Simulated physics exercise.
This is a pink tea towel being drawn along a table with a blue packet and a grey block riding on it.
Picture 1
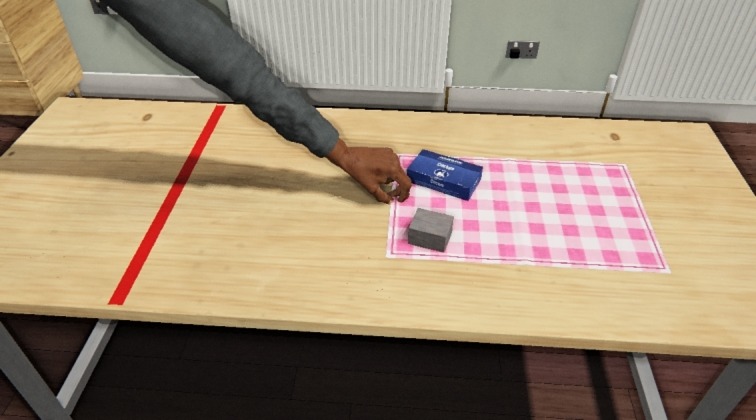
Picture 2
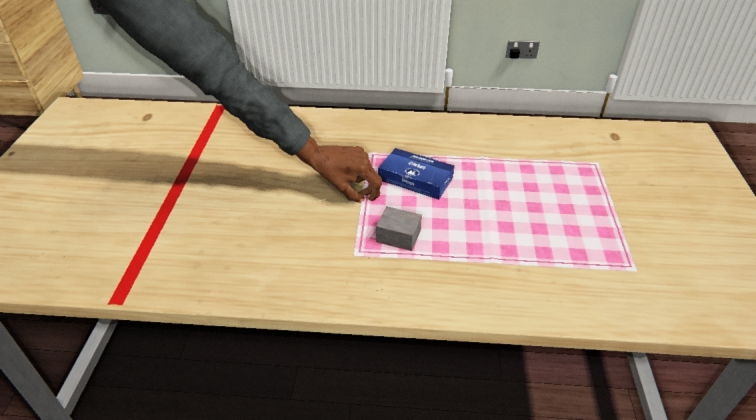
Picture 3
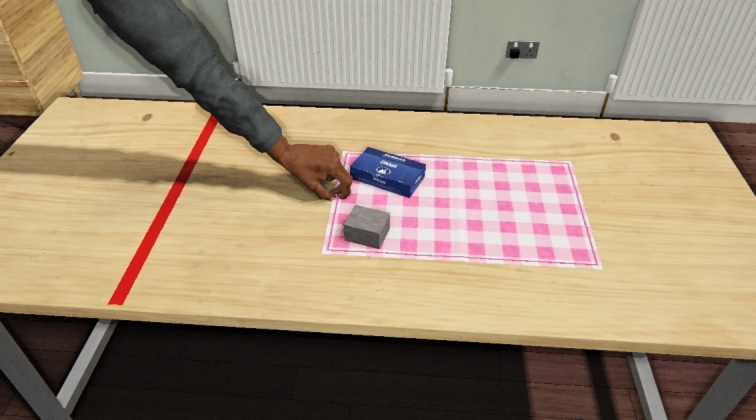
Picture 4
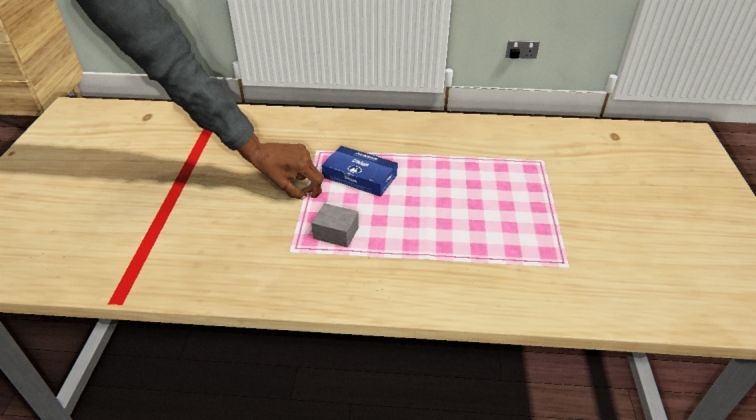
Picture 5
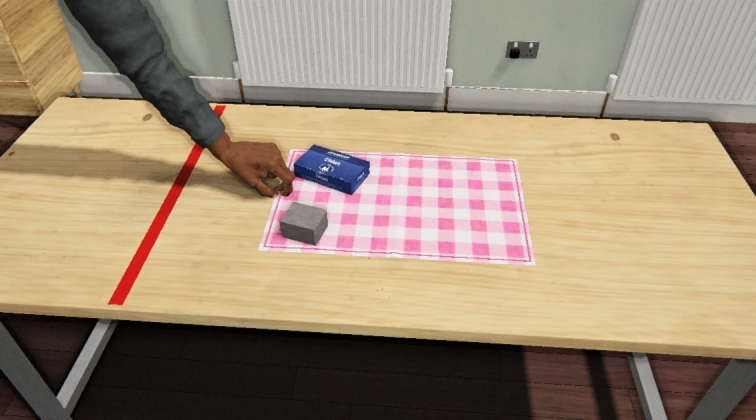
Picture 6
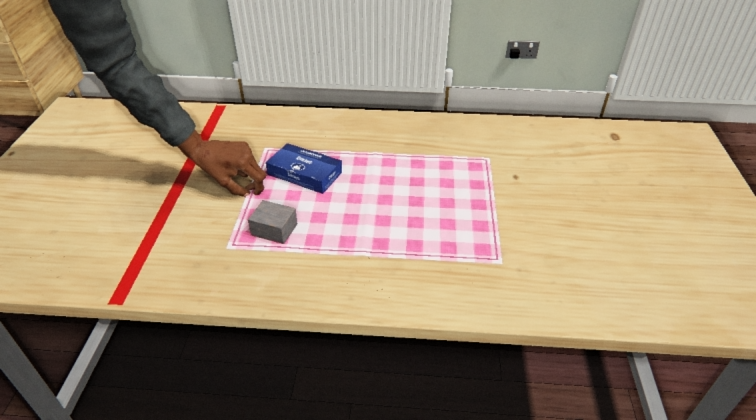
On a wooden table with a red tape line, a hand gripped the end of a pink checked cloth and dragged it steadily left, carrying a blue packet and a grey block along on it.
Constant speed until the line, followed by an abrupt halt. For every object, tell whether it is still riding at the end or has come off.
Blue packet - come off, grey block - come off.
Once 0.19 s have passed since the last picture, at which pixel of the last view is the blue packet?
By then you'd find it at pixel (205, 163).
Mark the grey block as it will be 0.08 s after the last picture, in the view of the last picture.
(224, 219), or close to it.
Then, 0.08 s on from there, hem short of the tape; blue packet on the cloth near (260, 166); grey block on the cloth near (224, 219).
Then, 0.19 s on from there, hem at the tape; blue packet on the cloth near (205, 163); grey block on the cloth near (162, 216).
In the end, hem at the tape; blue packet ahead of the hem near (140, 161); grey block ahead of the hem near (87, 213). The blue packet shoots off the front and the grey block slides clear of the cloth.
